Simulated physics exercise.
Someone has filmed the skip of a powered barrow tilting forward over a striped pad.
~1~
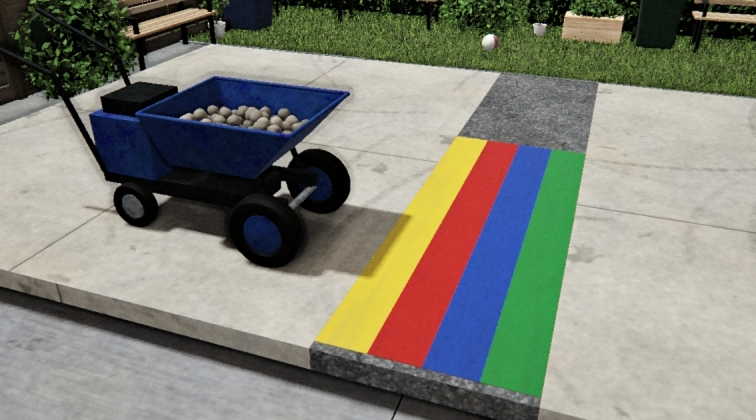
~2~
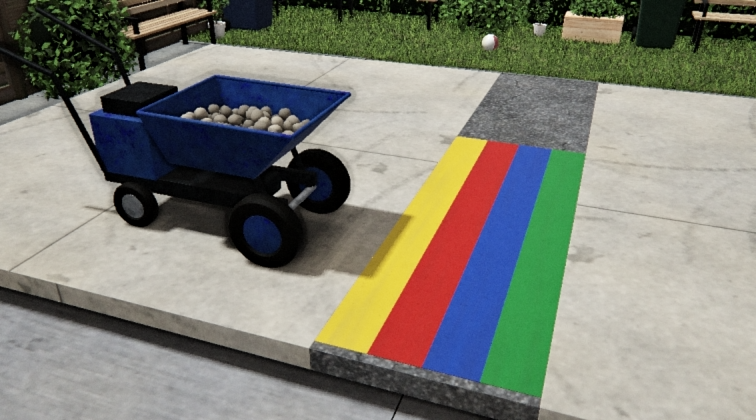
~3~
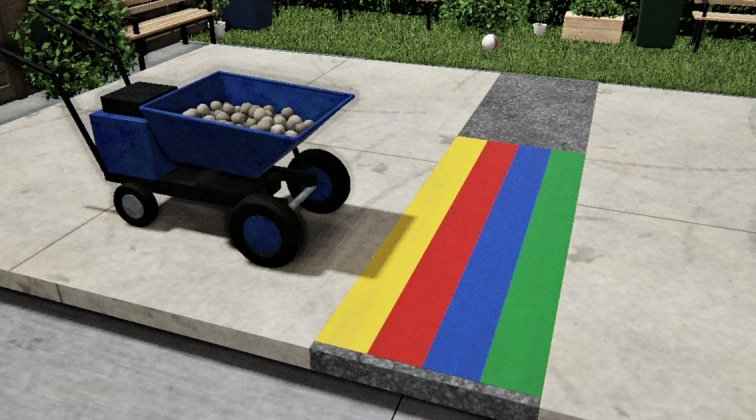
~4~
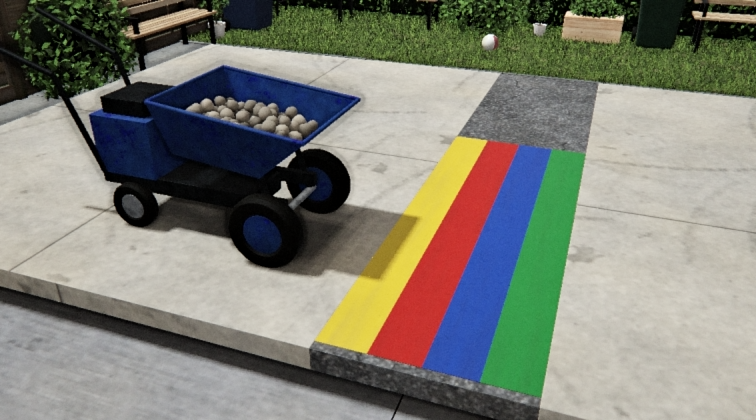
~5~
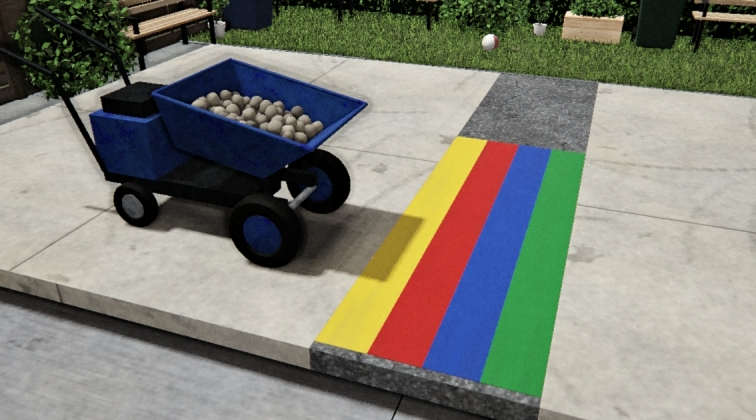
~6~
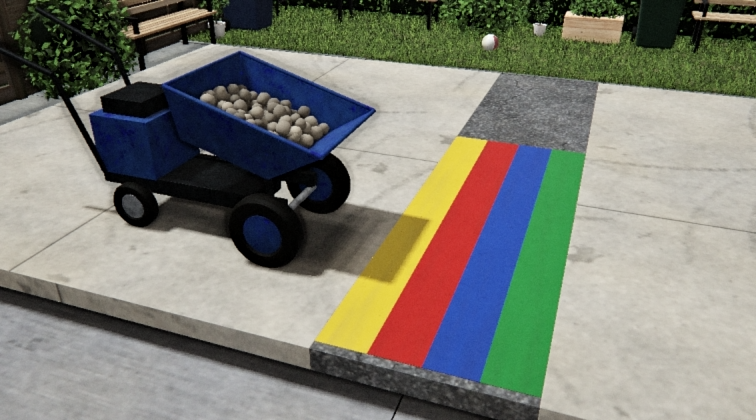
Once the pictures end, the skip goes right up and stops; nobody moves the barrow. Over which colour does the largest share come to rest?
The heap favours the red strip.
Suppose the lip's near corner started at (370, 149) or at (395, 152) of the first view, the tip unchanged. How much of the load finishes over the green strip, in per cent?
About 40 and 40 per cent.
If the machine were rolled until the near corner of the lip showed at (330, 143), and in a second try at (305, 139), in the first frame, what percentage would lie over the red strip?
Roughly 30 per cent, and 40 per cent.
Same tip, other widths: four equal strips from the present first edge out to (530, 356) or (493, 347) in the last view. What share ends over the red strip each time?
Near 40 % and 30 %.
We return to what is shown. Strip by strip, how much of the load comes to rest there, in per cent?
Yellow strip near 20; red strip near 40; blue strip near 20; green strip near 5.
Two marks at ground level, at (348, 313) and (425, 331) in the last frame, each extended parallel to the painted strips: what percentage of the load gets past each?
Near 90 % and 30 %.
Shortly afterwards, skip tipped steeply; the whole lot in the skip.
Next, skip tipped right over; near half in the skip; near a quarter over the yellow strip; near a third over the red strip; only a few over the blue strip.
Some moments later, skip tipped right over; a little in the skip; near a quarter over the yellow strip; near a third over the red strip; near a quarter over the blue strip; only a few over the green strip; only a few off the paint.
In the end, skip tipped right over; a little in the skip; near a quarter over the yellow strip; near a third over the red strip; near a quarter over the blue strip; a little over the green strip; only a few off the paint.
